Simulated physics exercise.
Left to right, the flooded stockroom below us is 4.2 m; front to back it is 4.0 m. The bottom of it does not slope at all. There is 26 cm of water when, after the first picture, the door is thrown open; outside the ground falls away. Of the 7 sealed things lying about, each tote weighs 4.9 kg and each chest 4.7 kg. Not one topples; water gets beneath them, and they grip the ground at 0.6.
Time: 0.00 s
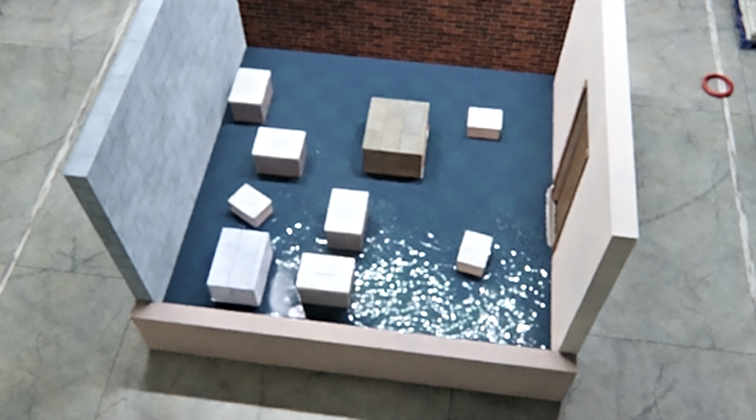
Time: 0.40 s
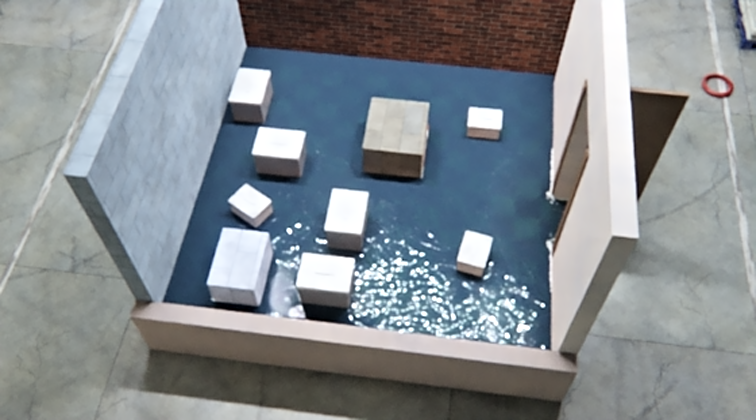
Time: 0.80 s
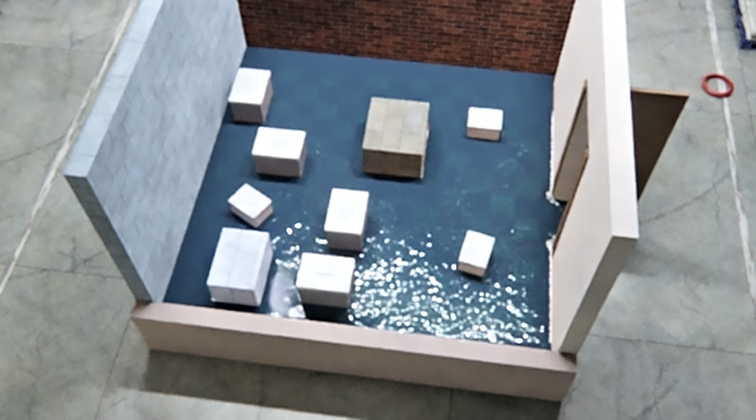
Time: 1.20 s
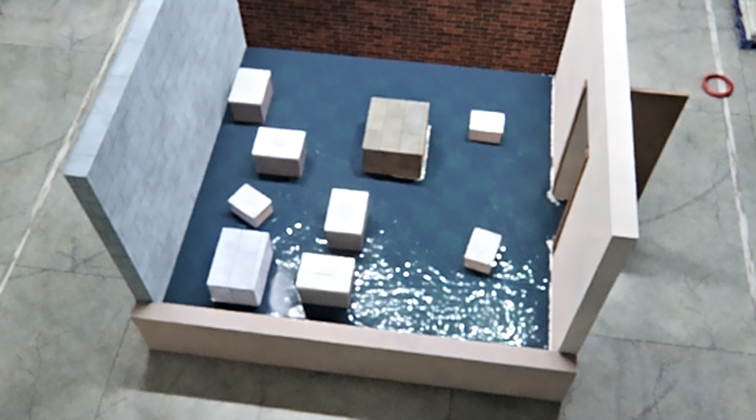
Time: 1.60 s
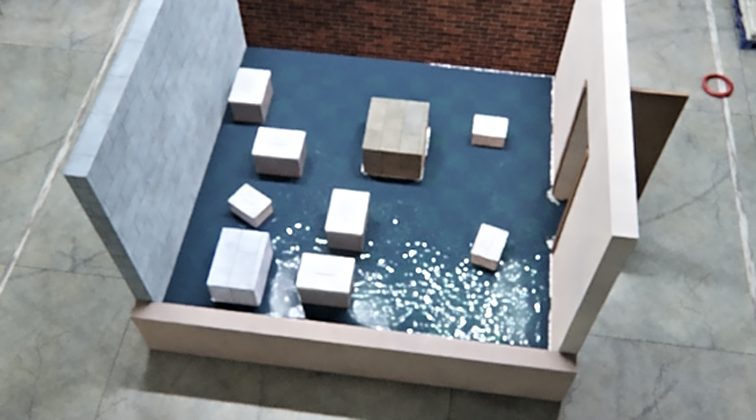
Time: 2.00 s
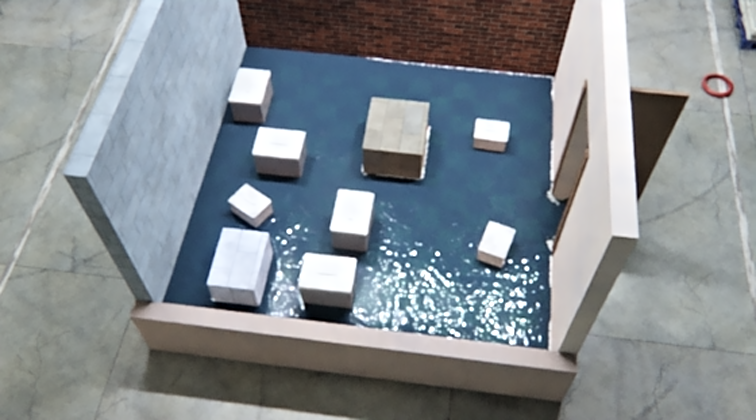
In a flooded stockroom, a door opens on the right and two small white boxes drift slightly.
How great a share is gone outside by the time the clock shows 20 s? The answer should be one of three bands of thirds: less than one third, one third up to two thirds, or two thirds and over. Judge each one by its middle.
It falls in the band one third up to two thirds.
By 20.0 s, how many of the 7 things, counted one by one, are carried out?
That would be 3 of them.
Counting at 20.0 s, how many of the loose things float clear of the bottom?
4.
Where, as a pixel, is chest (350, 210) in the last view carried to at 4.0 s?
It ends up close to (382, 220).
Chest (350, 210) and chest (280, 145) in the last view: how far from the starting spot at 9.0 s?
Answer, in order asked: 100 cm, 30 cm.
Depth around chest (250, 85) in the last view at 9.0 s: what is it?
20 cm.
After 4.0 s 0 of 7 are out; 7 afloat.
After 9.0 s 2 of 7 are out; 5 afloat.
After 16.0 s 3 of 7 are out; 4 afloat.
After 20.0 s 3 of 7 are out; 4 afloat.
